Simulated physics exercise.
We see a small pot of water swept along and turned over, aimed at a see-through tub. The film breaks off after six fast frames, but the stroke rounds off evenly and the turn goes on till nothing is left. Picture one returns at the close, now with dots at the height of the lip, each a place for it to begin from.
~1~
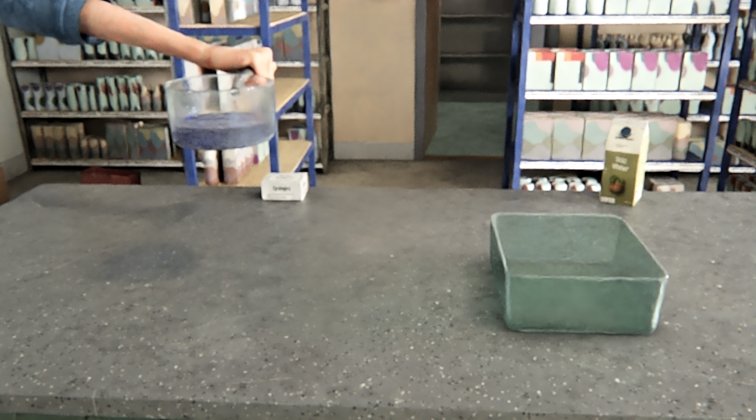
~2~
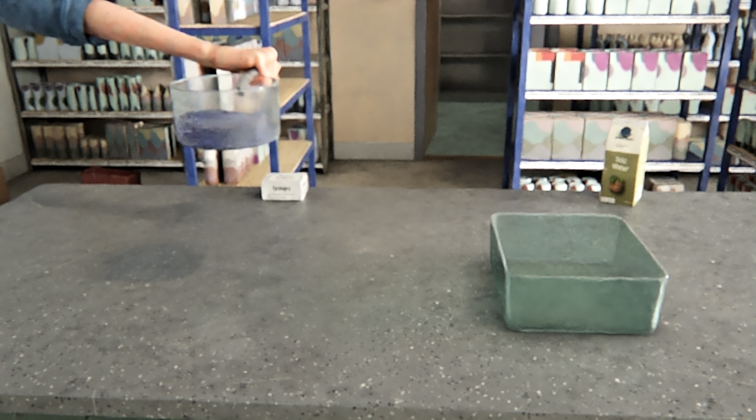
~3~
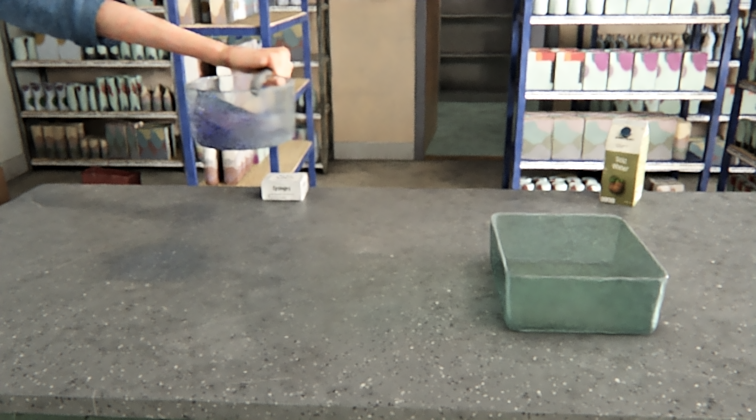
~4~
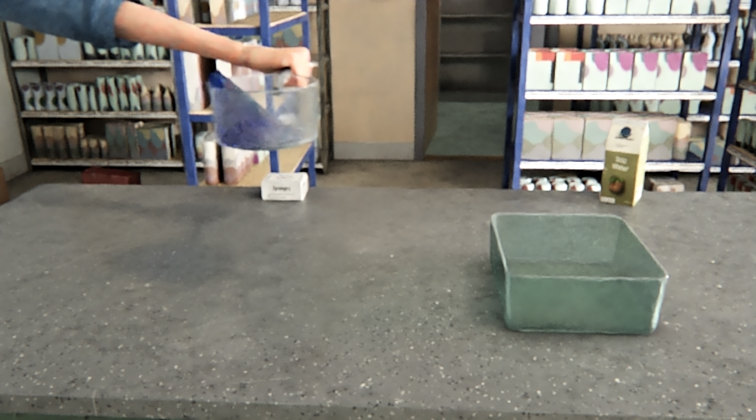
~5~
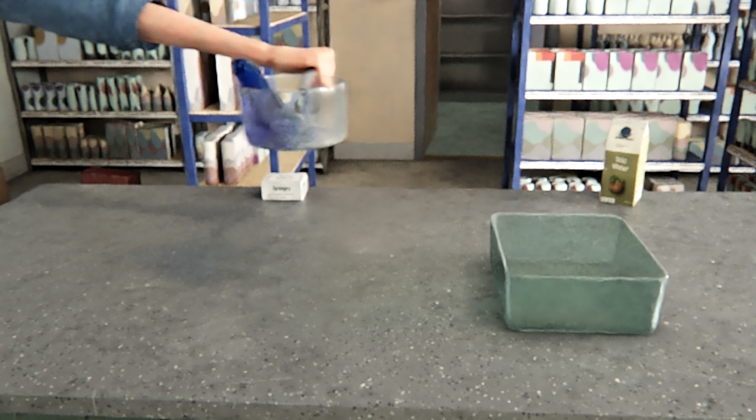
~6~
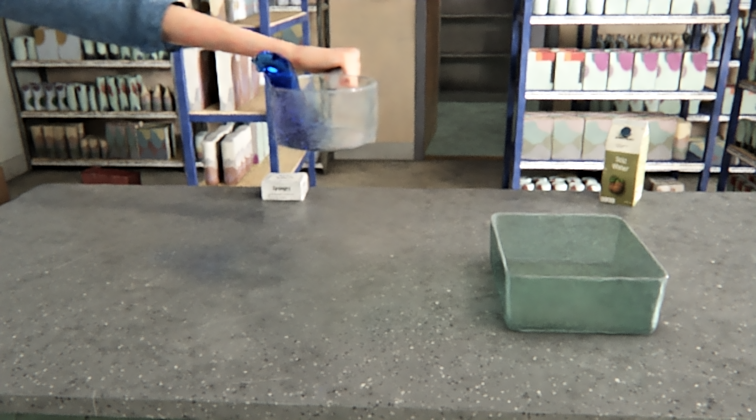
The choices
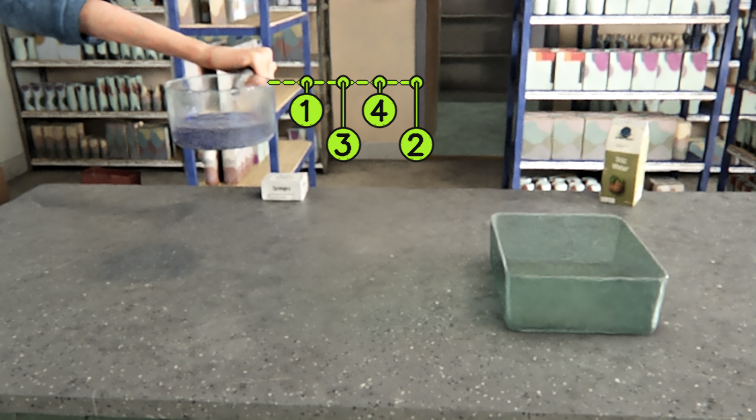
A hand held a clear round pot of blue liquid above a gray counter, then carried it to the right as the liquid sloshed up over its left rim, while a greenish see-through tub stayed still.
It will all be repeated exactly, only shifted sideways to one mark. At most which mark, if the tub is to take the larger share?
Choose 3.
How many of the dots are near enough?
Three of the four.
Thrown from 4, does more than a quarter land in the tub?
Yes.
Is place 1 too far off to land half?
Yes, it does.
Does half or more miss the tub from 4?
No.
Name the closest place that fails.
Place 1.
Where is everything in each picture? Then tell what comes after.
Upright, lip at (270, 82); tub from (504, 326) to (655, 330); nothing has left yet, in the first picture.
Upright, lip at (275, 82); nothing has left yet, in the second picture.
Upright, lip at (291, 82); nothing has left yet, in the third picture.
Upright, lip at (315, 82); water is over the rim, down to (223, 82), in the fourth picture.
Upright, lip at (344, 82); water is over the rim, down to (250, 82), in the fifth picture.
Upright, lip at (374, 82); water is over the rim, down to (275, 82), in the sixth picture.
On the marked copy, 1 at (306, 82); 2 at (416, 82); 3 at (343, 82); 4 at (379, 82).
With 1, about 26 % lands in the tub, 62 % falls short and 11 % goes beside or beyond.
With 2, about 65 % lands in the tub, 4 % falls short and 30 % goes beside or beyond.
With 3, about 69 % lands in the tub, 11 % falls short and 20 % goes beside or beyond.
With 4, about 70 % lands in the tub, 7 % falls short and 23 % goes beside or beyond.
